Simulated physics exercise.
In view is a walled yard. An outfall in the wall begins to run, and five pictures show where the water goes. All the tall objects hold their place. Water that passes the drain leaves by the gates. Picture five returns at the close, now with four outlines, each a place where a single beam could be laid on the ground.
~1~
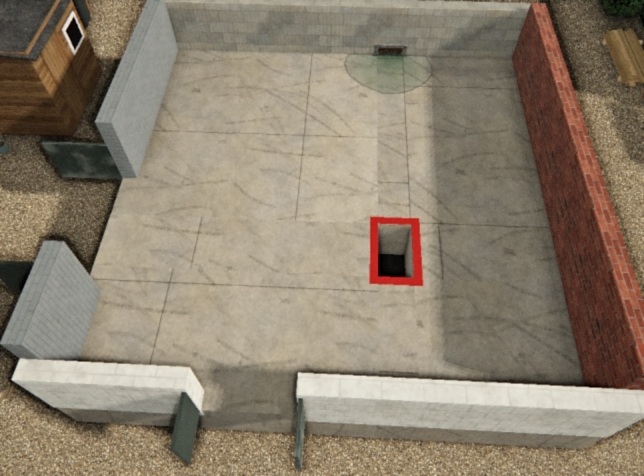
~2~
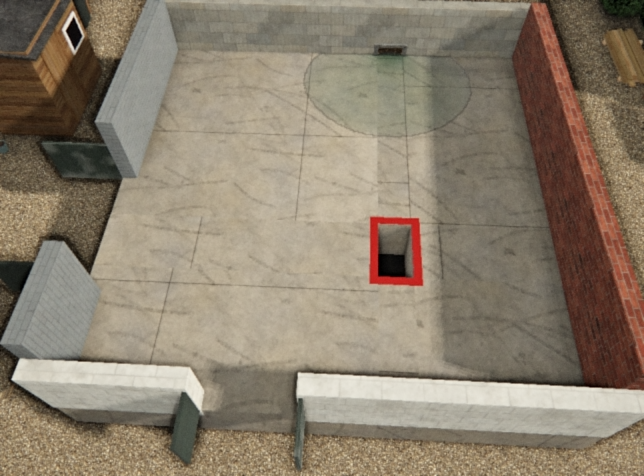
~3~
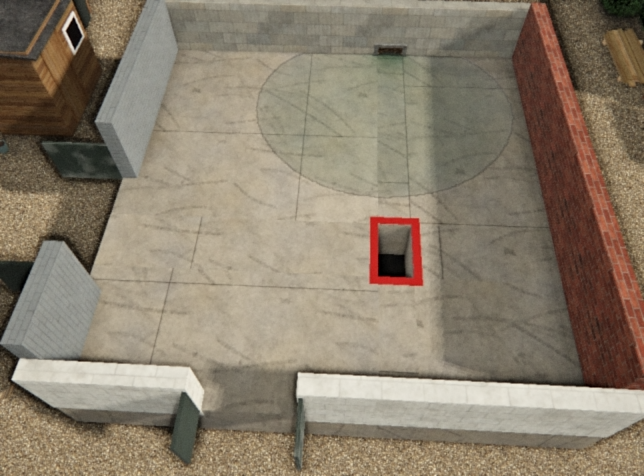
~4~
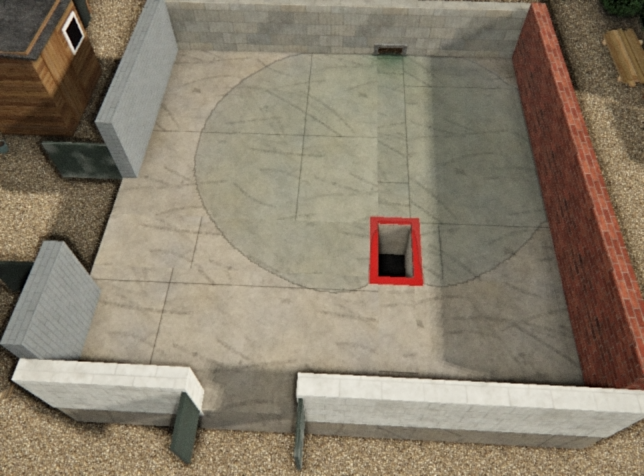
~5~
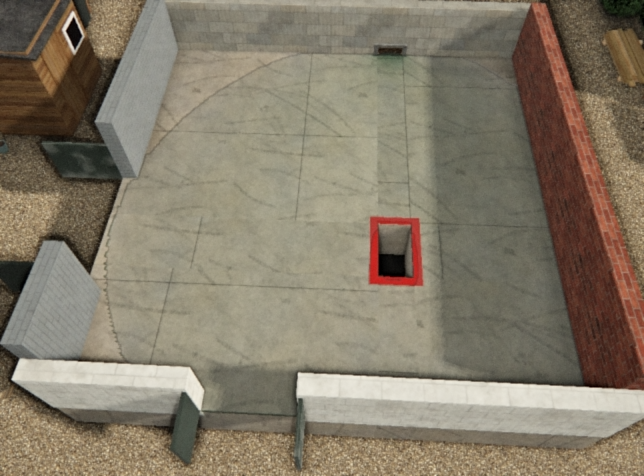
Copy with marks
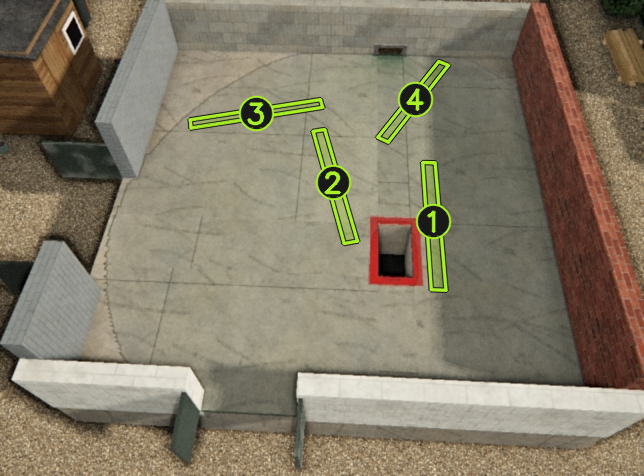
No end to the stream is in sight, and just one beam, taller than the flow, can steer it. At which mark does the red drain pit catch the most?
I would pick position 2.
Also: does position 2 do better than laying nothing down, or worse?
It is better.
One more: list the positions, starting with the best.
2, 3, 1, 4.
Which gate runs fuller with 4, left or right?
The right one.
In lime, 1 from (438, 289) to (428, 162); 2 from (318, 130) to (350, 242); 3 from (190, 123) to (321, 103); 4 from (383, 139) to (443, 63).
Choosing 1, about 16 % of the stream goes into the red drain pit, about 83 % out by the gates.
Choosing 2, about 38 % of the stream goes into the red drain pit, about 61 % out by the gates.
Choosing 3, about 21 % of the stream goes into the red drain pit, about 78 % out by the gates.
Choosing 4, about 7 % of the stream goes into the red drain pit, about 90 % out by the gates.
